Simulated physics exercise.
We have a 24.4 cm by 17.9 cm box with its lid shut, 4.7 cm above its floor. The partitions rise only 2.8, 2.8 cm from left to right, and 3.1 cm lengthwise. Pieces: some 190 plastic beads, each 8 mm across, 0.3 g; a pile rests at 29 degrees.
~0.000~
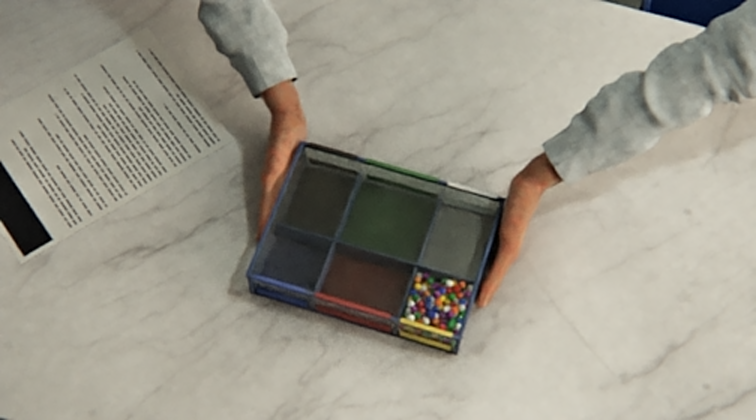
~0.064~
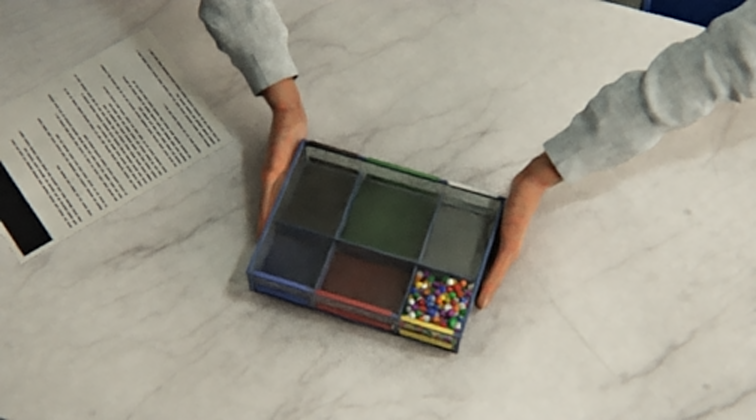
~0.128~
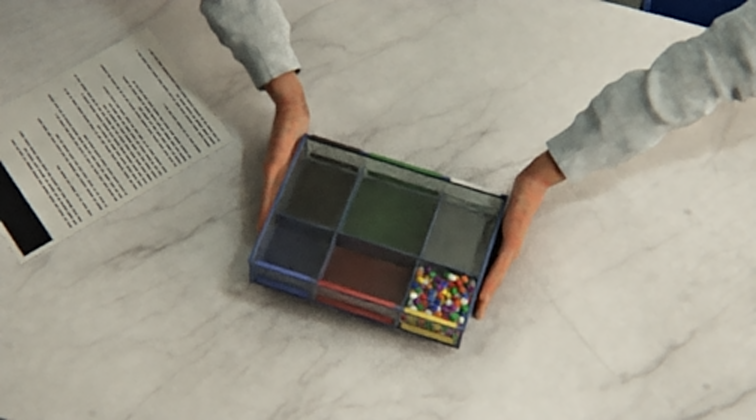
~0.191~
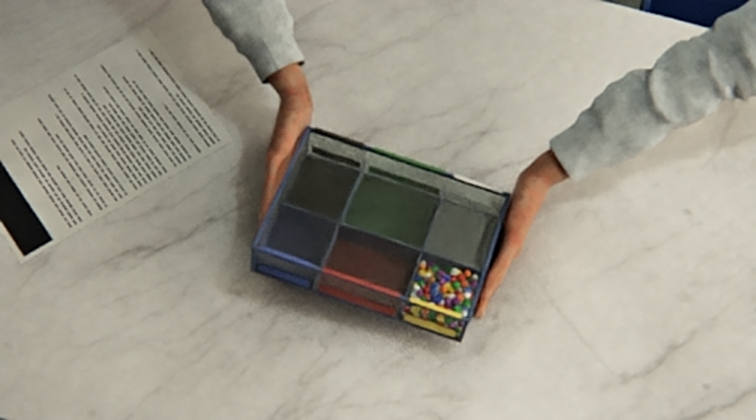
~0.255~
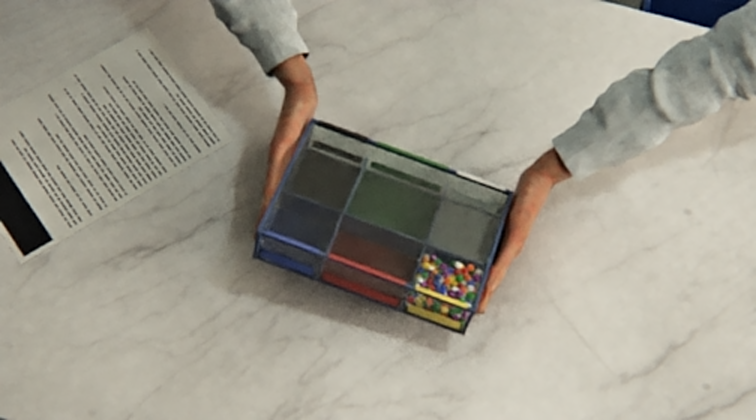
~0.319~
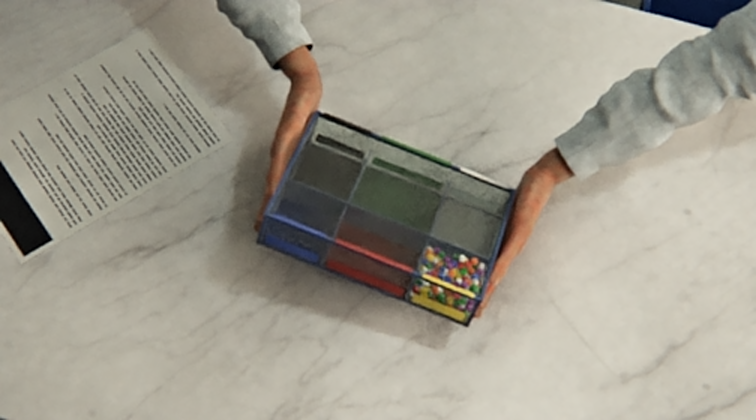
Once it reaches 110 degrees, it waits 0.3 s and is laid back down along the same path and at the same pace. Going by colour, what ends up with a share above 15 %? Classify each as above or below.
Classification: Red below, blue below, green below, yellow above, white above, black below.
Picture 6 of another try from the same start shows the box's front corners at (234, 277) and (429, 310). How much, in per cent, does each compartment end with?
Each compartment ends with, in per cent, red 10, blue 65, green 0, yellow 25, white 0 and black 0.
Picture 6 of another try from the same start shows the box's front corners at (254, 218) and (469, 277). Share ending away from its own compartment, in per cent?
Then roughly 45 per cent.
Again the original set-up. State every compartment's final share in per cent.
Red: 0 %, blue: 0 %, green: 0 %, yellow: 65 %, white: 35 %, black: 0 %.
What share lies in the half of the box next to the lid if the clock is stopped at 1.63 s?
60 per cent, give or take.
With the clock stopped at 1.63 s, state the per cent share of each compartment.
You'd find red at 0, blue at 0, green at 0, yellow at 80, white at 20 and black at 0 per cent.
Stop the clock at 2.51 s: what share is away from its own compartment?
It comes to some 30 per cent.
Then, at 1.63 s, tilt 110 degrees; yellow 80 %, white 20 %.
After 2.51 s, tilt 55 degrees; yellow 70 %, white 30 %.
Then, at 3.39 s, tilt 0 degrees; yellow 65 %, white 35 %.
By 4.0 s all is still; red 0 %, blue 0 %, green 0 %, yellow 65 %, white 35 %, black 0 %.
